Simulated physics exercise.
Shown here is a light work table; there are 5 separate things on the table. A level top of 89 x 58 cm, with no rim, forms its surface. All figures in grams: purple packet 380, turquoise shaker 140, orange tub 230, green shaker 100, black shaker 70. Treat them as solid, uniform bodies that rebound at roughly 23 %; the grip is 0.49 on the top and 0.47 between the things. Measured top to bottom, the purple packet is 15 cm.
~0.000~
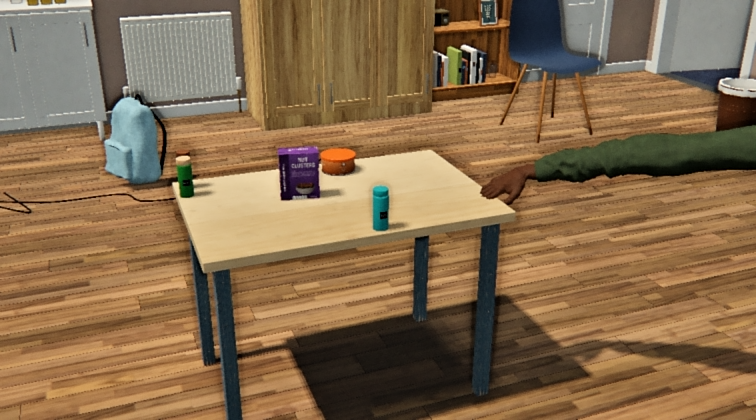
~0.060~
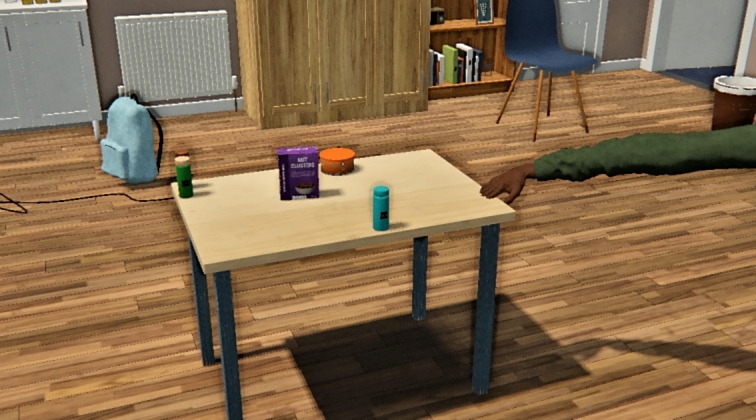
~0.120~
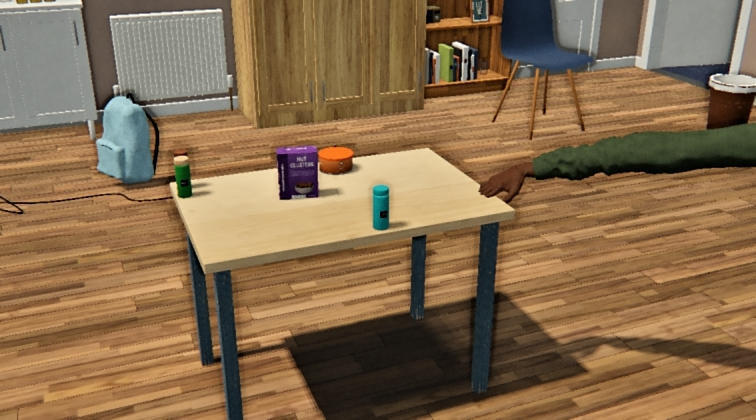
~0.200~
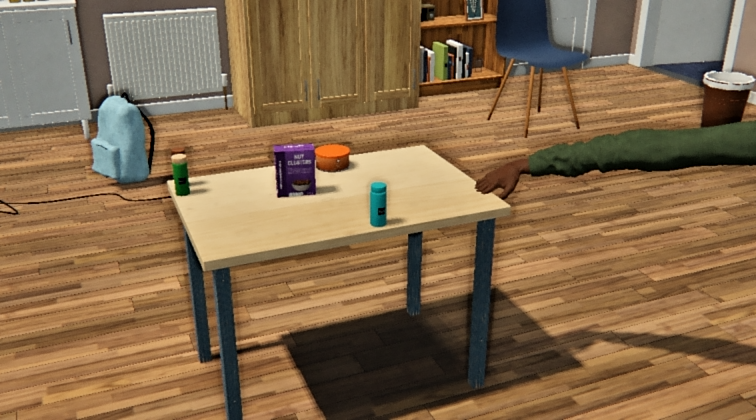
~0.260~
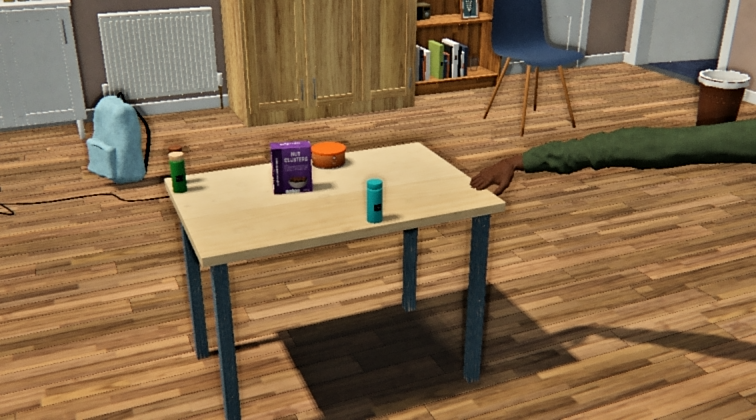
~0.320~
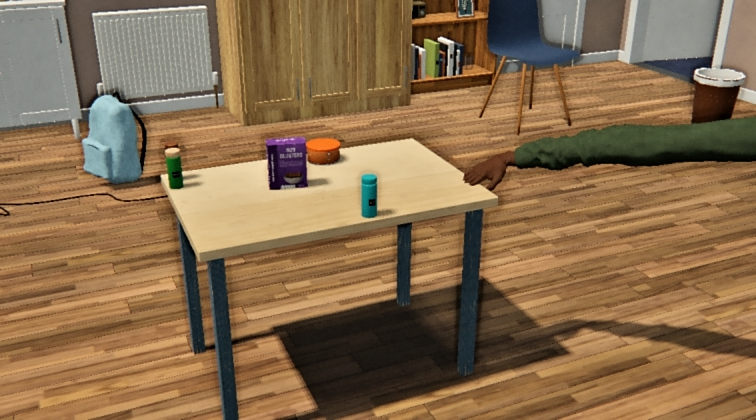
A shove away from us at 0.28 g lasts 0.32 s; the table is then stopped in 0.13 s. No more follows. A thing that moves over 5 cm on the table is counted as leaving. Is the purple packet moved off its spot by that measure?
Yes.
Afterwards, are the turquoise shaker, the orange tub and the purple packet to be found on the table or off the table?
At the end the turquoise shaker remains on its base, the orange tub remains on its base and the purple packet remains on its base.
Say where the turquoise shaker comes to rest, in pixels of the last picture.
About (344, 184).
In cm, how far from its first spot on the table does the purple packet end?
About 12 cm.
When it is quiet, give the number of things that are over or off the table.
That comes to 4.
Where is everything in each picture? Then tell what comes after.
Purple packet (299, 174); turquoise shaker (381, 209), in the first frame.
Green shaker (184, 178), in the second frame.
Turquoise shaker (381, 208); orange tub (336, 161), in the third frame.
Table 3 cm from its start; green shaker (181, 175), in the fourth frame.
Table 5 cm from its start; turquoise shaker (375, 201); orange tub (329, 156), in the fifth frame.
Table 9 cm from its start; purple packet (287, 164); green shaker (174, 169), in the sixth frame.
By 0.62 s, table 20 cm from its start; black shaker now off the table; purple packet tilted 41° near (275, 147); turquoise shaker tilted 70°.
By 0.82 s, table 20 cm from its start; green shaker now off the table; purple packet on its side near (275, 154); turquoise shaker on its side.
By 1.12 s, table 20 cm from its start; purple packet on its side near (275, 154); turquoise shaker on its side; orange tub 2 cm from its spot.
When it is over (1.3 s), off the table, green shaker and black shaker; lying over on the table, purple packet and turquoise shaker; orange tub within 5 cm of the start. End places, in pixels of the last picture, purple packet near (275, 154).
